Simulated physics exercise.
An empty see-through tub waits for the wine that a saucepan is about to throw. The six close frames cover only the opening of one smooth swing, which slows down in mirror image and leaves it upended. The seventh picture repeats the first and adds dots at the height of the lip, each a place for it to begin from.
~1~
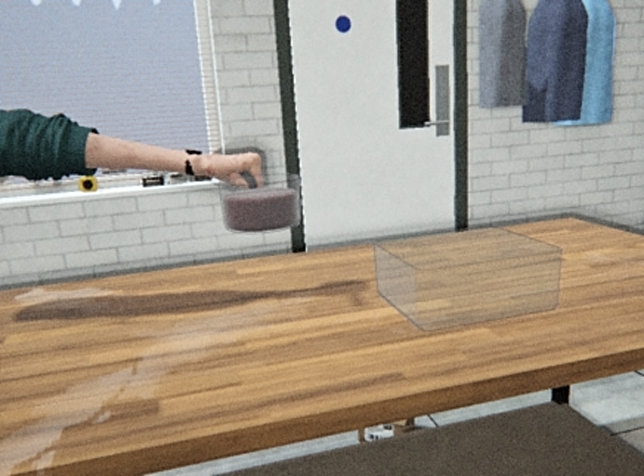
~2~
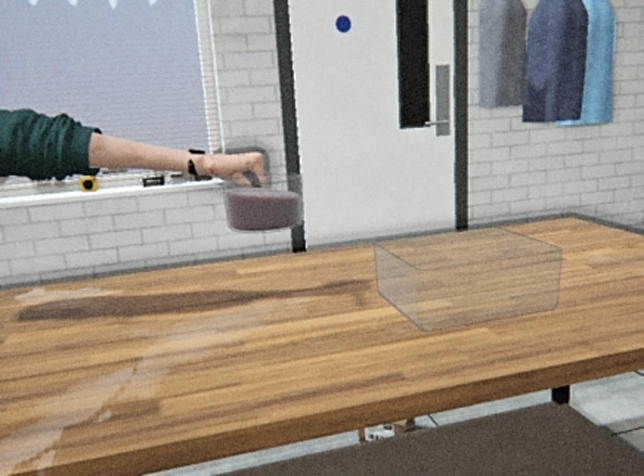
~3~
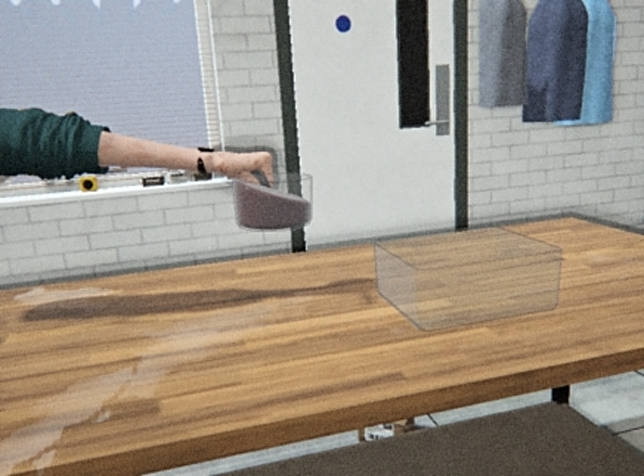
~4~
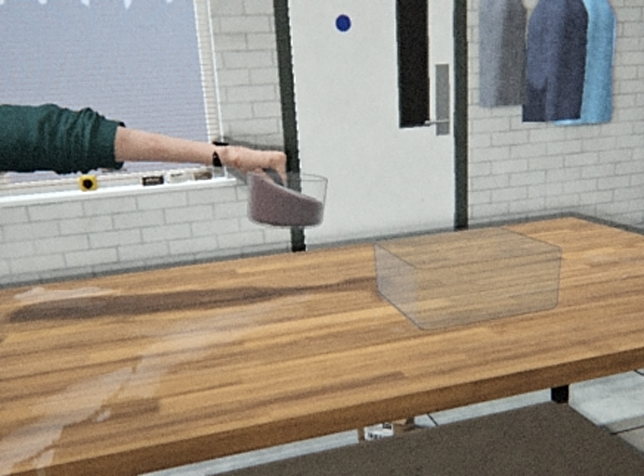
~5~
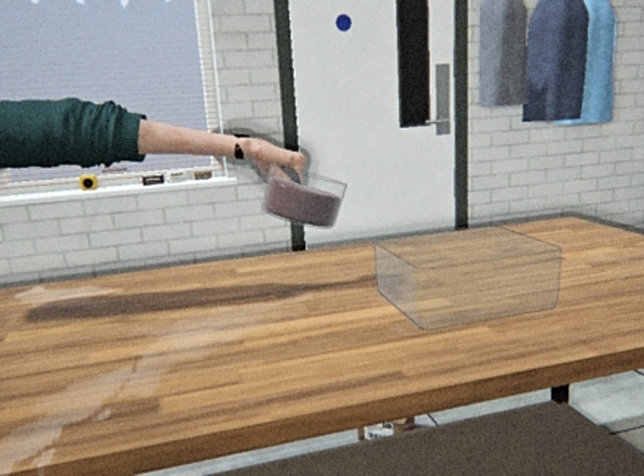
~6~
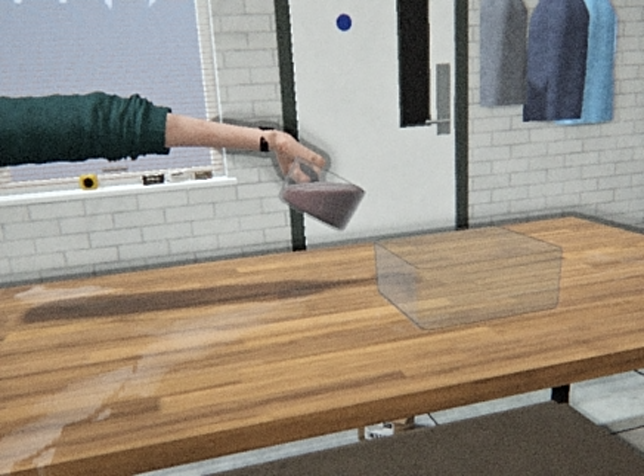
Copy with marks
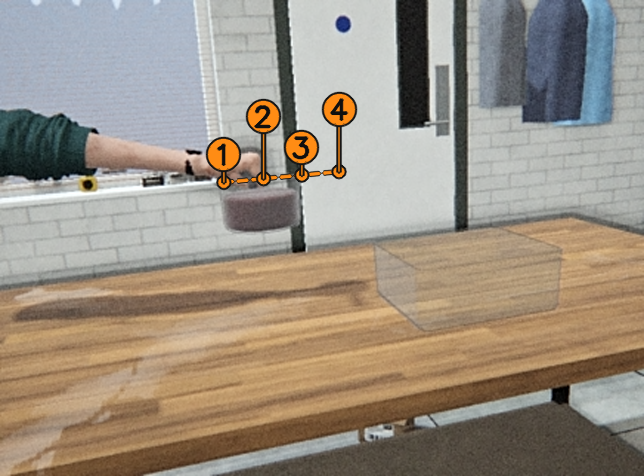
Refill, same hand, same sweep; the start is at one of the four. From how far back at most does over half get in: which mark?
2 is the one.
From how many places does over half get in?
Three.
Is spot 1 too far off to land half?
Yes, it does.
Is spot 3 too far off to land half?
No, that is safe.
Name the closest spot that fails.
That would be 1.
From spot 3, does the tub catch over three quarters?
Yes, it does.
On the marked copy, 1 at (223, 182); 2 at (263, 178); 3 at (301, 175); 4 at (339, 171).
Choosing 1, about 8 % lands in the tub, 91 % falls short.
Choosing 2, about 72 % lands in the tub, 24 % falls short and 4 % goes beside or beyond.
Choosing 3, about 90 % lands in the tub, 4 % falls short and 6 % goes beside or beyond.
Choosing 4, about 89 % lands in the tub, 2 % falls short and 9 % goes beside or beyond.
